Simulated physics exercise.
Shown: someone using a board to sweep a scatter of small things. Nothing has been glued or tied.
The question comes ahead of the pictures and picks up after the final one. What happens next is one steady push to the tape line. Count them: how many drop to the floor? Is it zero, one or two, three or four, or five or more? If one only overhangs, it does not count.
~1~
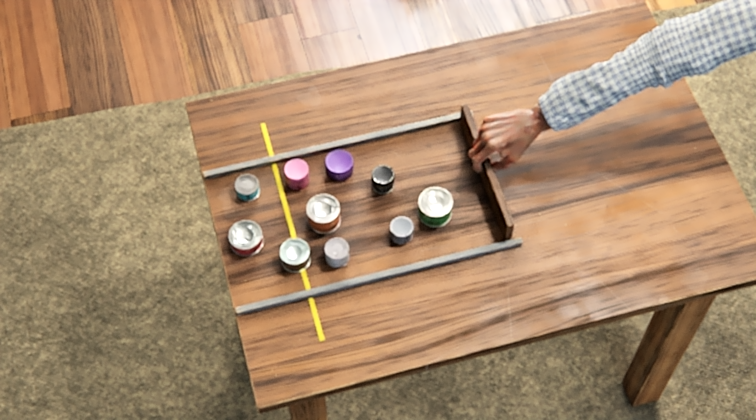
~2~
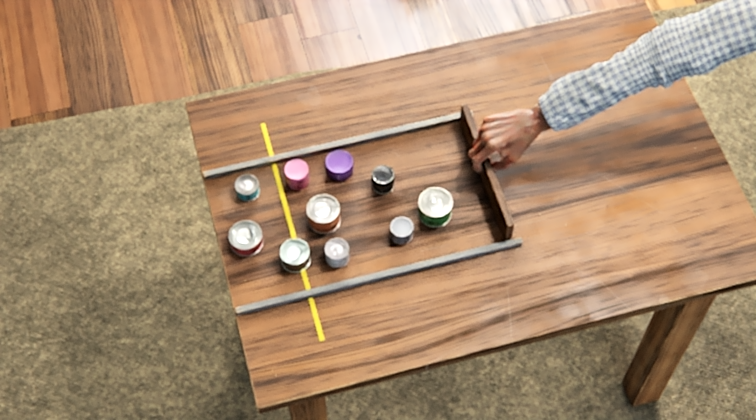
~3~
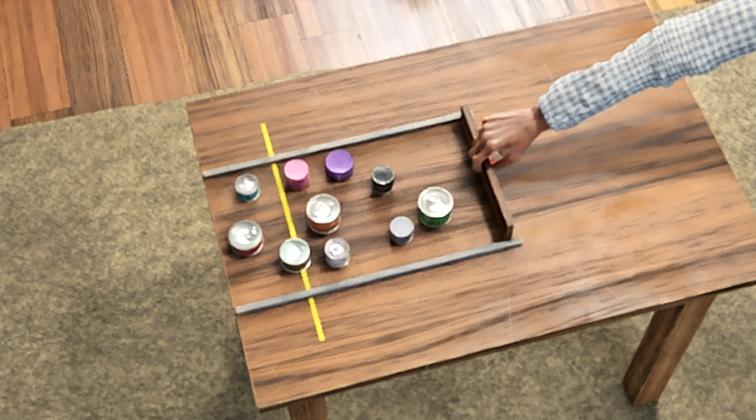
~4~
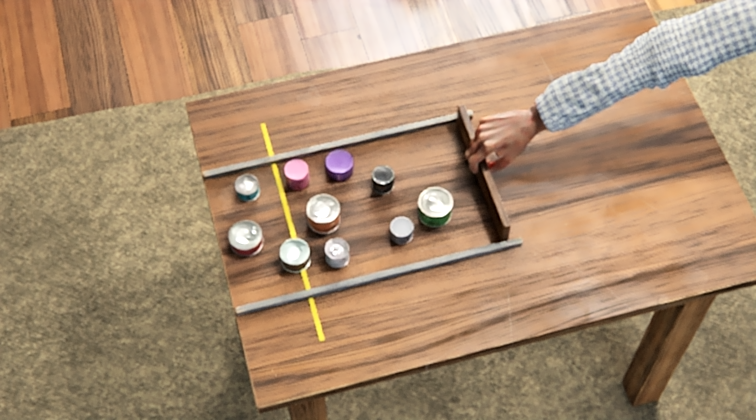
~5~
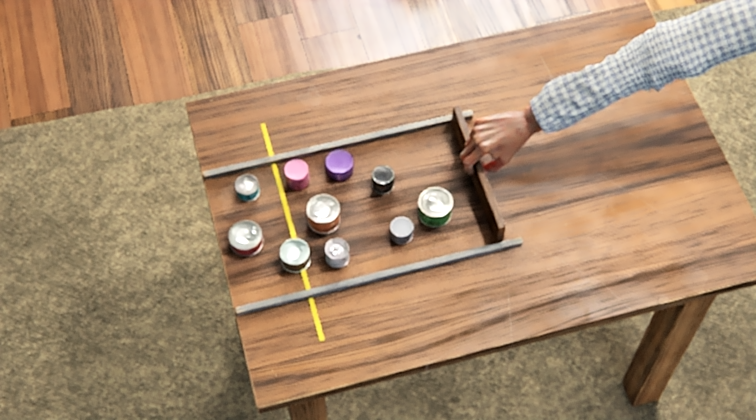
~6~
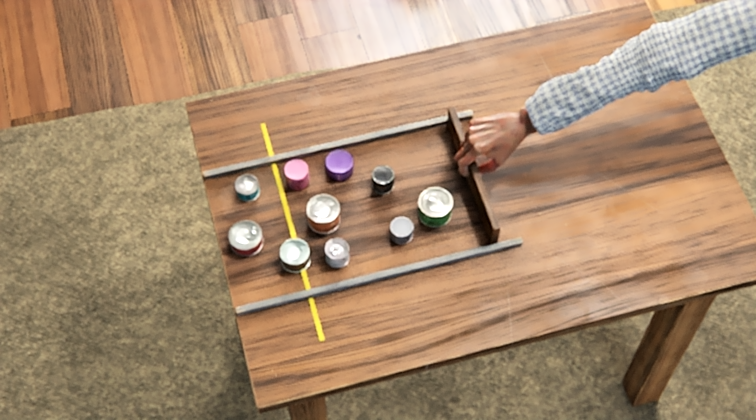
It is zero.
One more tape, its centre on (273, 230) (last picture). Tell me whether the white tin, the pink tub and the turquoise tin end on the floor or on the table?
The white tin is still there; as for the pink tub, it is still there; and the turquoise tin is no longer there.
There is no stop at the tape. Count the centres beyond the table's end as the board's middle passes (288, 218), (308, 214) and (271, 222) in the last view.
Result per place: 0; 0; 2.
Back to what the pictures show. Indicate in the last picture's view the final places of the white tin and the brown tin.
In the last picture the first middle sits at (270, 275) and the other at (251, 260).
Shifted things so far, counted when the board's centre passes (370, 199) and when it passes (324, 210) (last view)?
So far 3, and 8 at the second.
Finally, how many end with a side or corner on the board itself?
That makes 4.
Soon after, none off yet; red tin at rest near (246, 239); turquoise tin at rest near (247, 188); brown tin at rest near (295, 256).
At rest, the number that fall off is zero.
